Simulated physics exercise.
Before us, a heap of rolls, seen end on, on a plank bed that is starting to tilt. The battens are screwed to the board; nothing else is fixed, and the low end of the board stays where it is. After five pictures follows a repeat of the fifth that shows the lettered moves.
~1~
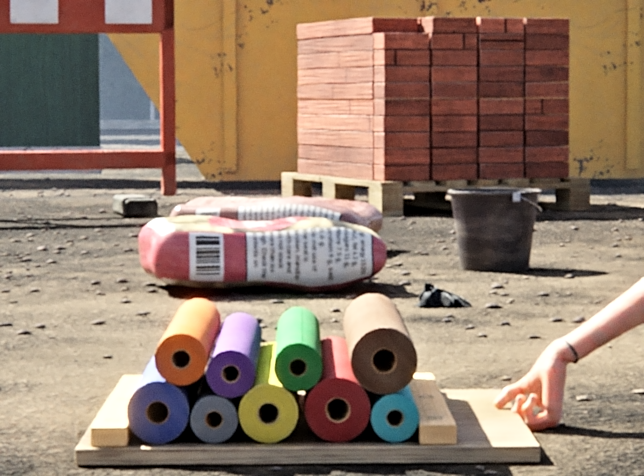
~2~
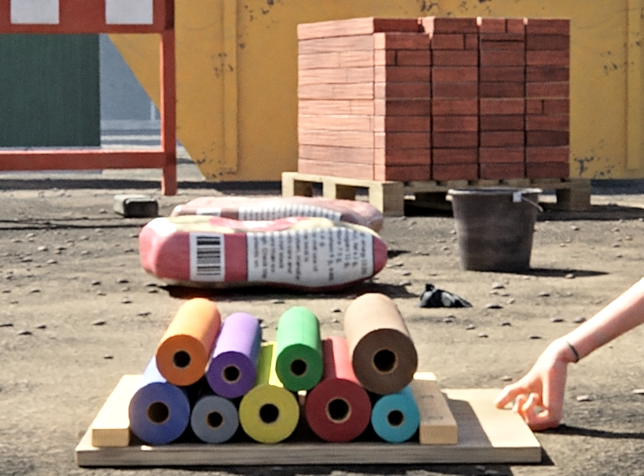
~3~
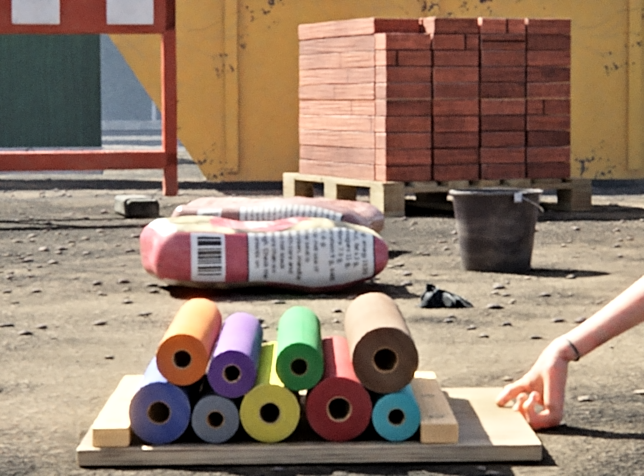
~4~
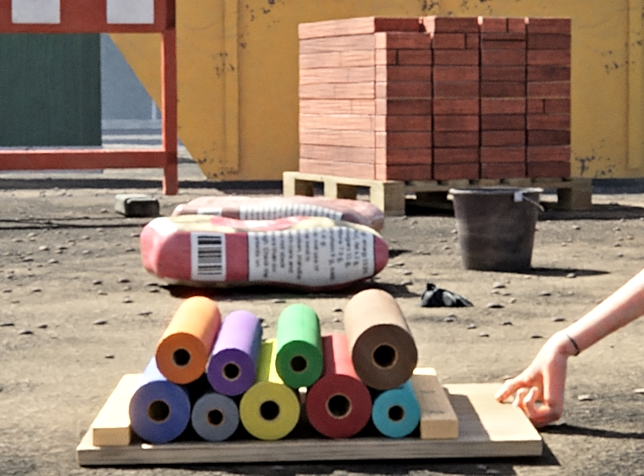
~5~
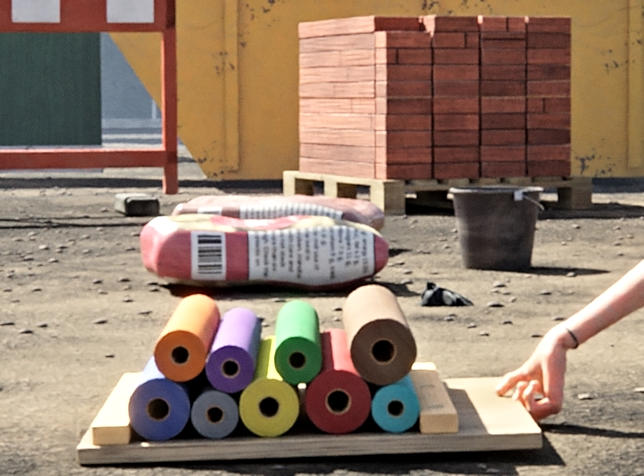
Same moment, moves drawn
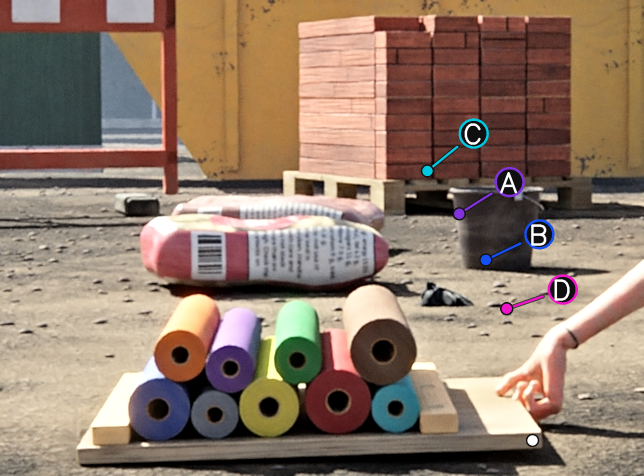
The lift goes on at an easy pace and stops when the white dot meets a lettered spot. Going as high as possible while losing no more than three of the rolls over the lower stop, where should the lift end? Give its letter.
Raise it to C.
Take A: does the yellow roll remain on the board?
Yes, with A.
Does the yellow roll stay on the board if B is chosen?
The yellow roll: Yes.
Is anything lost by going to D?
At D: No.
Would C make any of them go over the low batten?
At C: Yes.
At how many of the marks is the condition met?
The number is four.
On the marked copy, A at (460, 214); B at (486, 260); C at (428, 171); D at (507, 309); the white dot at (533, 440).
Following C. Soon after the start, board at 20°.
Later, board at 38°.
In the end, board at 39°, three over the low batten (purple, orange, green).
As for the rest, A three over the low batten (purple, orange, green); B one over the low batten (orange); D none over the low batten.
